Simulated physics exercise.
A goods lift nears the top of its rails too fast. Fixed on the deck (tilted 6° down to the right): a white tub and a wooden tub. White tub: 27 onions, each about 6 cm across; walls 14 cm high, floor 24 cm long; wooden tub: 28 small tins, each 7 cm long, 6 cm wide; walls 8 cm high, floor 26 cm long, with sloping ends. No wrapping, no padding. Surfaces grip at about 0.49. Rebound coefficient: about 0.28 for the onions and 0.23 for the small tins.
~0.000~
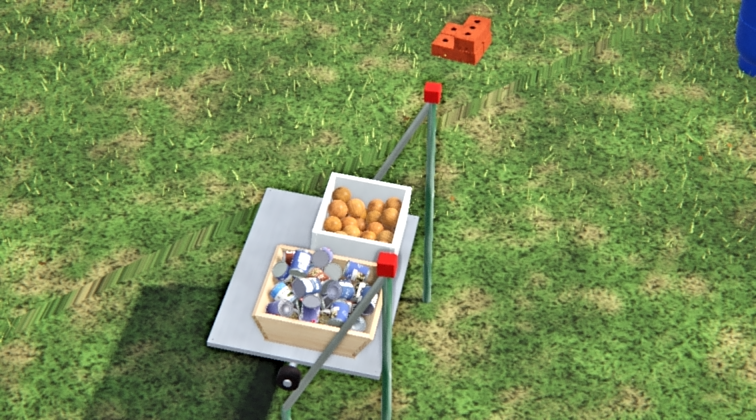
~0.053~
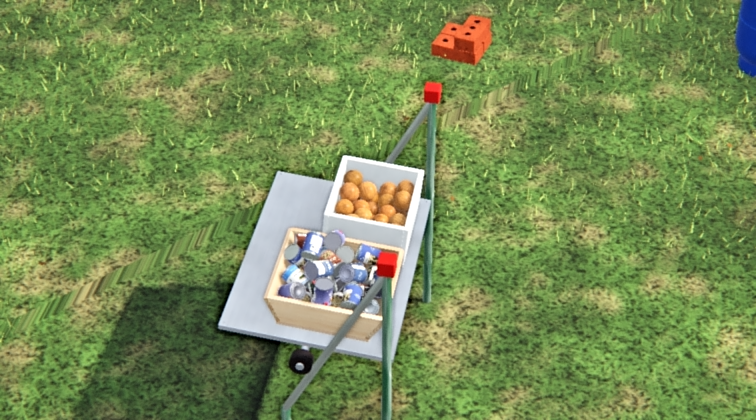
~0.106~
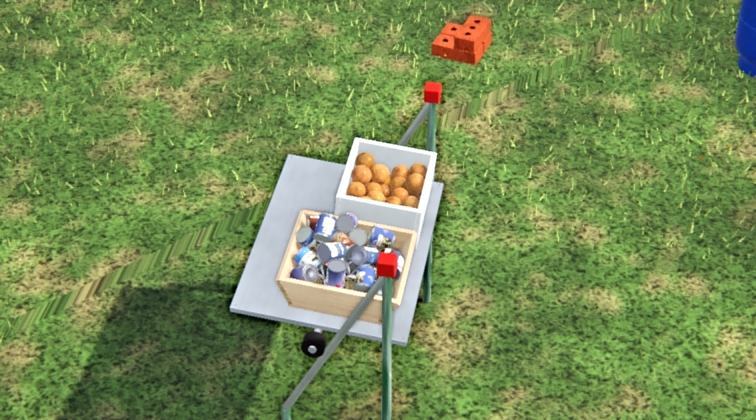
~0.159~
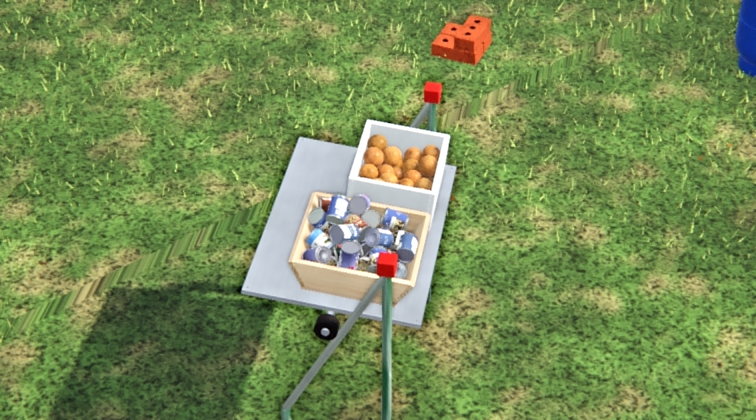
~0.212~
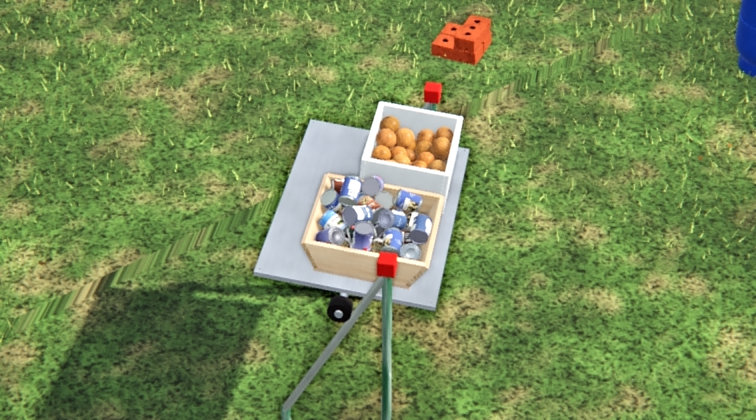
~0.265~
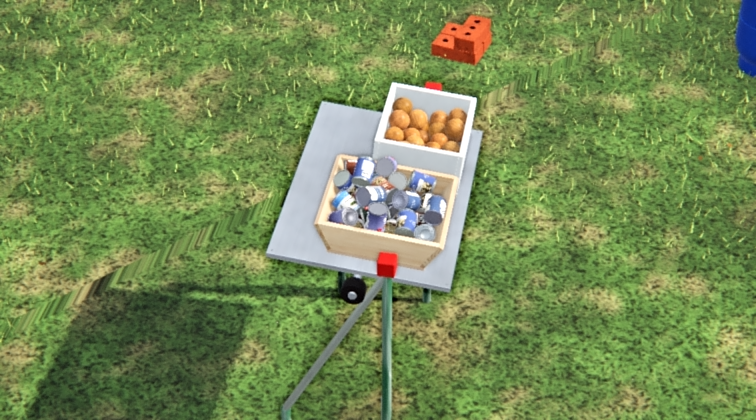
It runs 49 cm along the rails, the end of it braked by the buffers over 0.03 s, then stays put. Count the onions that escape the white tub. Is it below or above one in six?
Under a sixth of the onions leave the white tub.
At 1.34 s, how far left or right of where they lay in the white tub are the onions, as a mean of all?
Some 2 cm rightwards.
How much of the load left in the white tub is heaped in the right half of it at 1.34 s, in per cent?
Roughly 50 in a hundred.
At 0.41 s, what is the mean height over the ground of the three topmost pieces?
Roughly 108 cm.
After 0.29 s, braking begins.
After 0.41 s, white tub 27 in, 0 out and wooden tub 26 in, 2 out.
After 0.57 s, white tub 26 in, 1 out and wooden tub 22 in, 6 out.
After 0.79 s, white tub 26 in, 1 out and wooden tub 18 in, 10 out.
When it is over (at 1.34 s), white tub 26 in, 1 out and wooden tub 18 in, 10 out. Asked share, 1 of 27, 4 per cent.
